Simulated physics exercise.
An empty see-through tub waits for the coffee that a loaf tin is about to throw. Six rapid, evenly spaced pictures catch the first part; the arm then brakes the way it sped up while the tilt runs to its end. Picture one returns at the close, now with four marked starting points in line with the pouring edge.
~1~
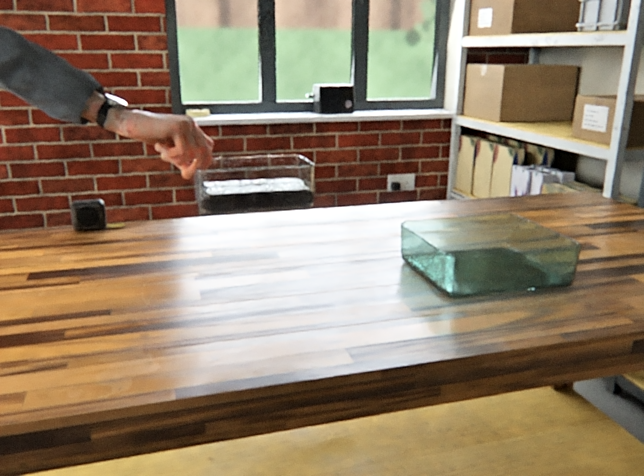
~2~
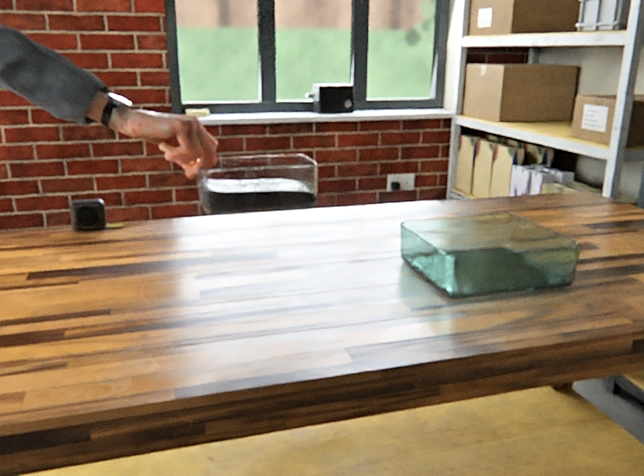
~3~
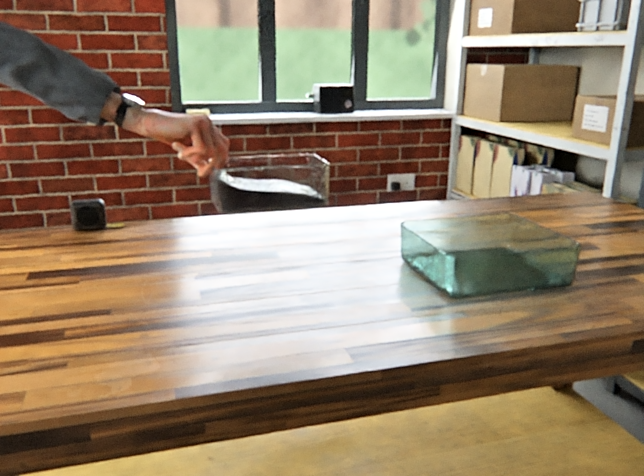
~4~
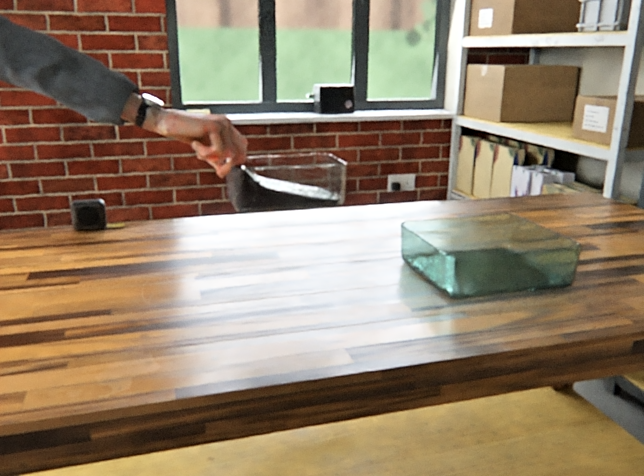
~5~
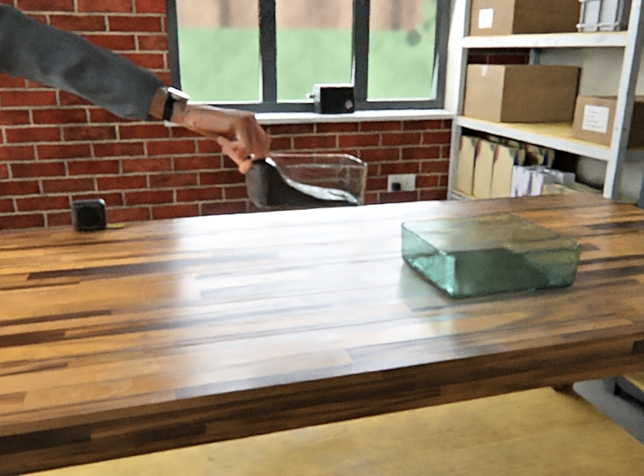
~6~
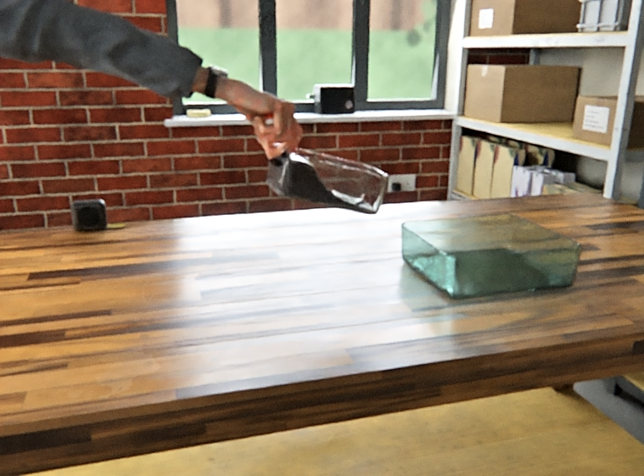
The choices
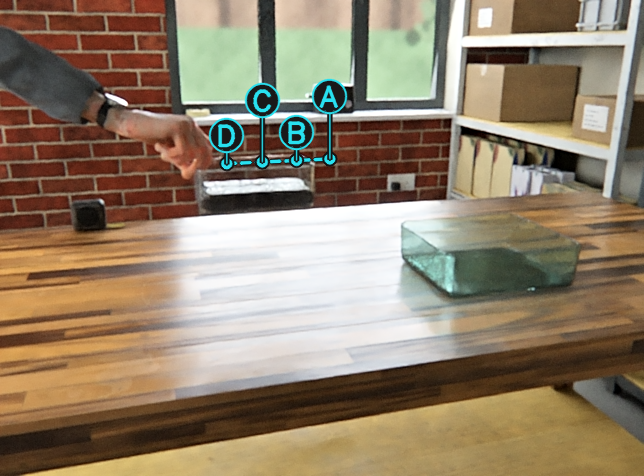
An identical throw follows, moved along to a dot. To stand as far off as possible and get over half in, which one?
A is the one.
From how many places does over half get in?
One.
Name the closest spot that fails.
B it is.
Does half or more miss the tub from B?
Yes.
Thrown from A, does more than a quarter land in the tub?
Yes, it does.
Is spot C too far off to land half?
Yes.
On the marked copy, A at (329, 158); B at (296, 160); C at (262, 162); D at (226, 163).
Choosing A, about 71 % lands in the tub, 22 % falls short and 8 % goes beside or beyond.
Choosing B, about 24 % lands in the tub, 71 % falls short and 5 % goes beside or beyond.
Choosing C, about 5 % lands in the tub, 92 % falls short and 3 % goes beside or beyond.
Choosing D, about 2 % lands in the tub, 96 % falls short.
